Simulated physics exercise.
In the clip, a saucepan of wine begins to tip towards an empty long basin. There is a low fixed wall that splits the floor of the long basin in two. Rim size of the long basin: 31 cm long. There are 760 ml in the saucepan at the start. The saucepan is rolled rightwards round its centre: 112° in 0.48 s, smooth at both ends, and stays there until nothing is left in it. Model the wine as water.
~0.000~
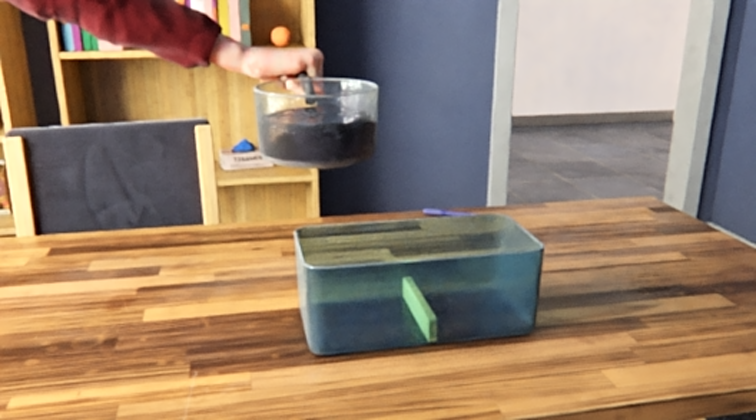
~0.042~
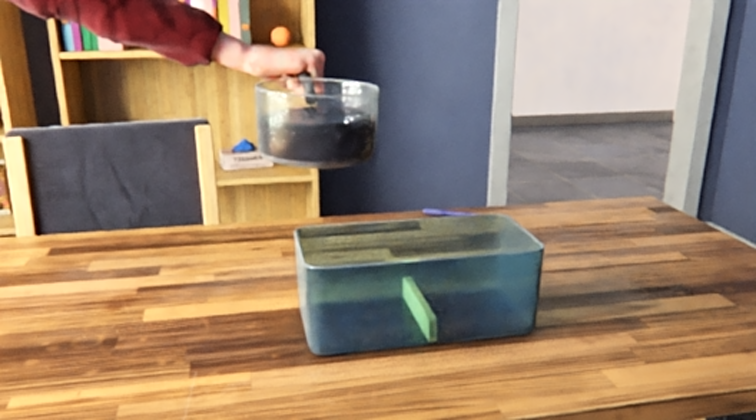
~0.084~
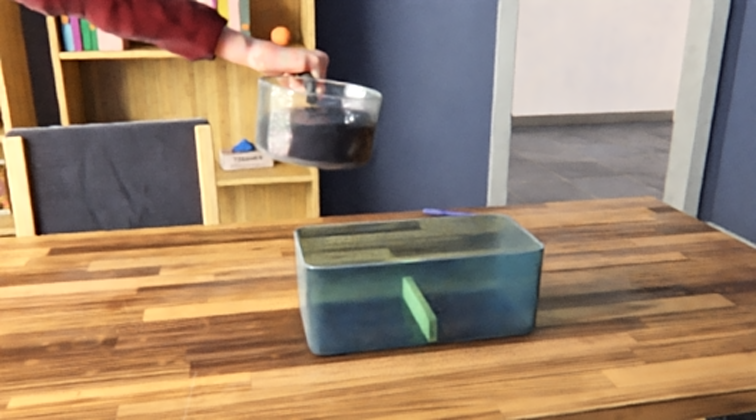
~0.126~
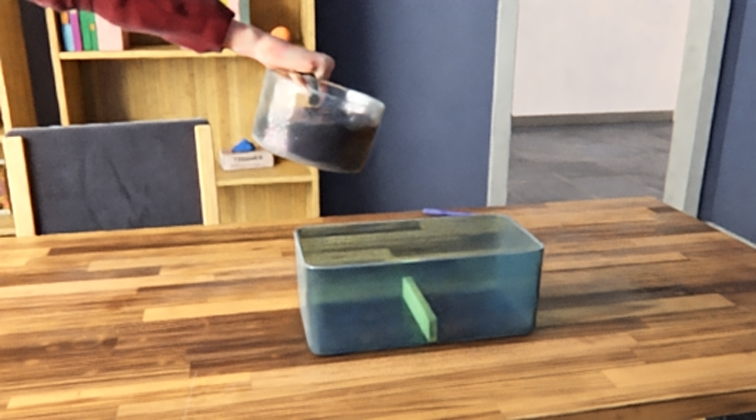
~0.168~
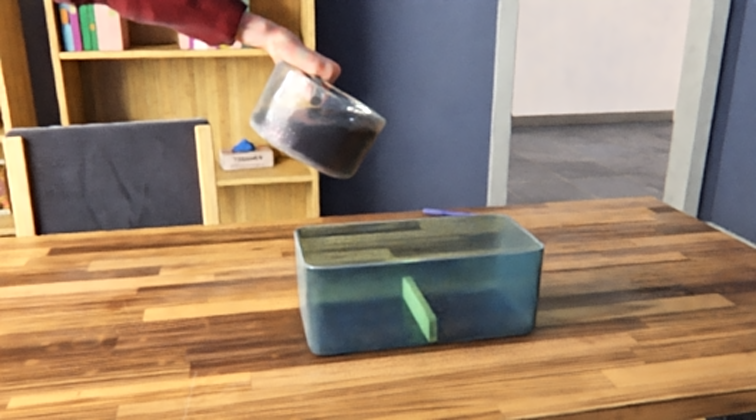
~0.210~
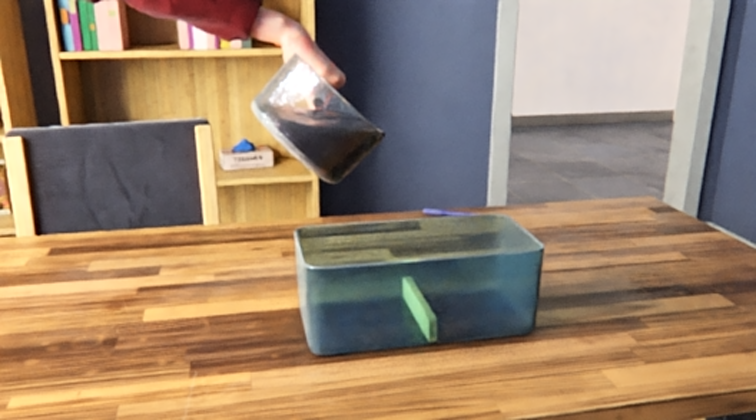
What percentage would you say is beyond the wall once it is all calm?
I would put it at about 28 per cent.
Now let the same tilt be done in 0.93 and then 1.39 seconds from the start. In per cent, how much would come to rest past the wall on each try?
Try 1: Approx. 45 %; try 2: Approx. 55 %.
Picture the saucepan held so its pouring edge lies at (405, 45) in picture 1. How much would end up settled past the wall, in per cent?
Then I'd expect something near 60 per cent.
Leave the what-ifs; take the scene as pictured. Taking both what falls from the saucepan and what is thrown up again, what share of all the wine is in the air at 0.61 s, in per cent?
Around 8 per cent of the liquid is in flight.
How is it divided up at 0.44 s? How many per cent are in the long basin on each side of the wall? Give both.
About 22 % left, 4 % right.
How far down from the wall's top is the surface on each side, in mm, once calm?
It's around 10 mm on the left side and around 22 mm on the right side.
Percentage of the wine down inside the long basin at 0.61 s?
88 per cent, give or take a little.
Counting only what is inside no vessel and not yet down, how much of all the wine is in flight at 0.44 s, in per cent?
Around 52 percent.
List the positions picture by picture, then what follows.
Tilt 0°; pouring edge (376, 87); surface from (260, 118) to (372, 114); the long basin's rim runs from (300, 248) to (525, 232); the wall's top is at (419, 297), in the first frame.
Tilt 2°; pouring edge (377, 89); surface from (260, 118) to (373, 115), in the second frame.
Tilt 8°; pouring edge (380, 96); surface from (259, 117) to (373, 116), in the third frame.
Tilt 18°; pouring edge (382, 107); surface from (257, 116) to (375, 117), in the fourth frame.
Tilt 31°; pouring edge (383, 121); surface from (255, 112) to (378, 120), in the fifth frame.
Tilt 45°; pouring edge (380, 137); surface from (254, 105) to (376, 124); 1 per cent is over the edge, in the sixth frame.
After 0.44 s the tilt is 110° and 22 per cent is still to pour, 21 is left of the wall and 4 right of it.
After 0.61 s the tilt is 112° and 4 per cent is still to pour, 68 is left of the wall and 20 right of it.
After 0.79 s the tilt is 112° and 0 per cent is still to pour, 62 is left of the wall and 23 right of it.
After 0.98 s the tilt is 112° and 0 per cent is still to pour, 66 is left of the wall and 28 right of it.
In the end 66 per cent lies left of the wall, 28 right of it and 6 outside.
